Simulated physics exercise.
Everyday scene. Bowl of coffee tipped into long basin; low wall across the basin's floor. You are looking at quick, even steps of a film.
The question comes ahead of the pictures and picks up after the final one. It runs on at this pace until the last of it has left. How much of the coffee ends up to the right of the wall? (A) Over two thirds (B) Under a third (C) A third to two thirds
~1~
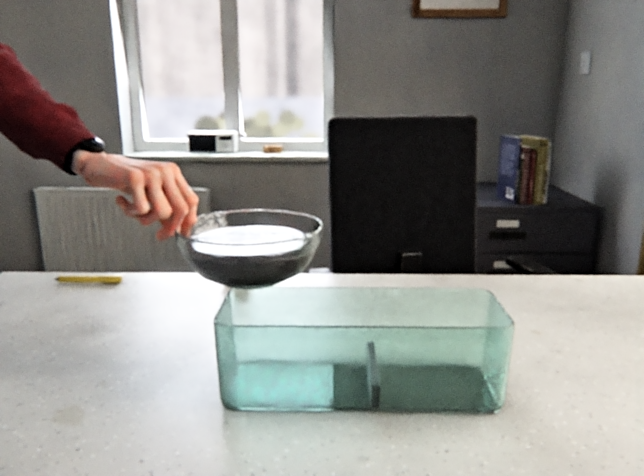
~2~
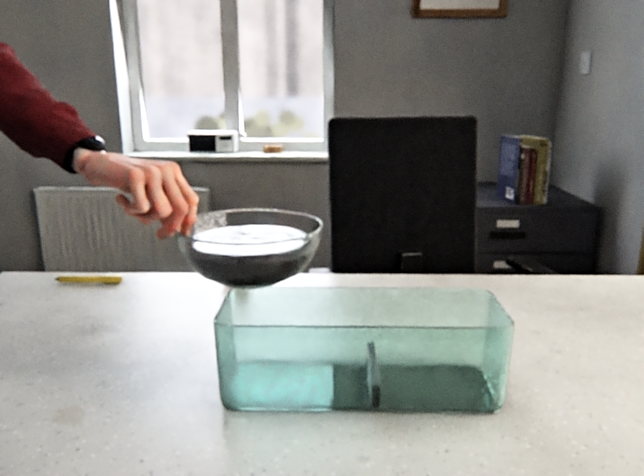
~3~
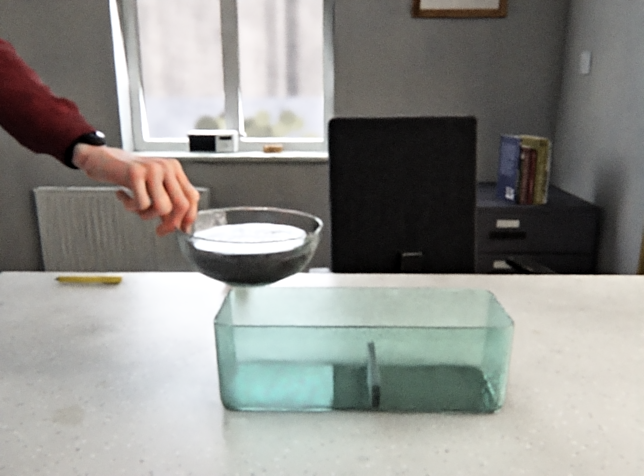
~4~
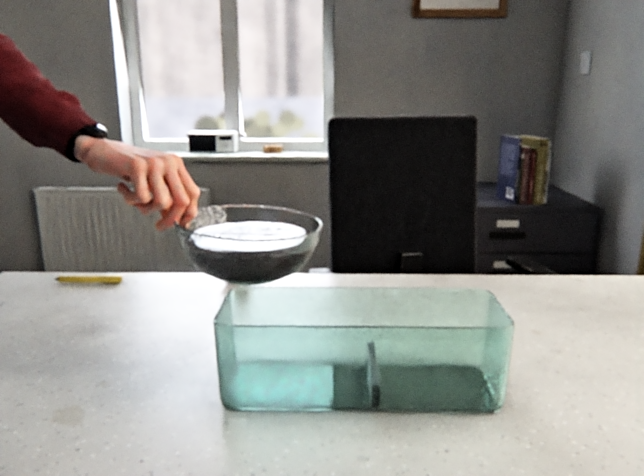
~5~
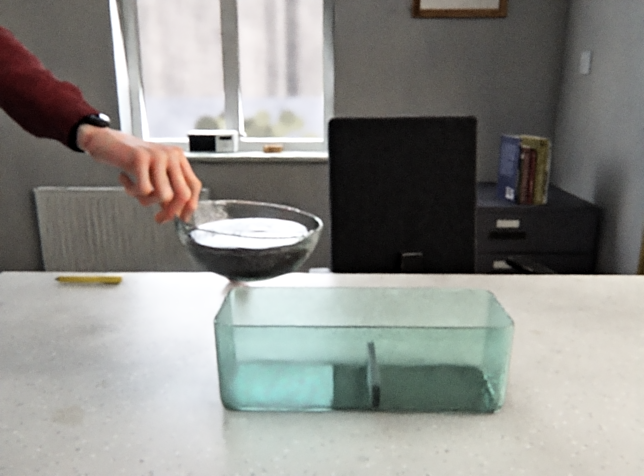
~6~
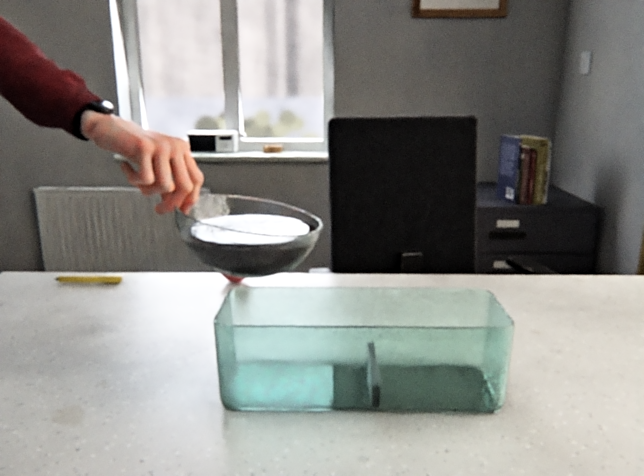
A, over two thirds.
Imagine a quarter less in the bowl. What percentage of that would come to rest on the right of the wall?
It would be somewhere near 85 %.
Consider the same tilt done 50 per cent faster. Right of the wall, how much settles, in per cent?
Roughly 70 percent.
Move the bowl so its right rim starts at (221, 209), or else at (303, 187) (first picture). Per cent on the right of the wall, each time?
25 and 70 in a hundred.
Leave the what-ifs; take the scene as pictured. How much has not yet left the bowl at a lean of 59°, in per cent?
Roughly 50 percent remains at that point.
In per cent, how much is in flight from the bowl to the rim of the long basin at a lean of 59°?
Around 35 percent.
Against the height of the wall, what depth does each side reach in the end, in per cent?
I'd put the left at about 30 and the right at about 90.
A moment on, the bowl is tipped part way and 51 per cent is still to pour, 5 is left of the wall and 7 right of it.
Next, the bowl is tipped on its side and 2 per cent is still to pour, 12 is left of the wall and 75 right of it.
Then the bowl is tipped right over and 0 per cent is still to pour, 16 is left of the wall and 83 right of it.
Later the bowl is tipped right over and 0 per cent is still to pour, 24 is left of the wall and 75 right of it.
In the end 25 per cent lies left of the wall, 74 right of it and 1 outside.
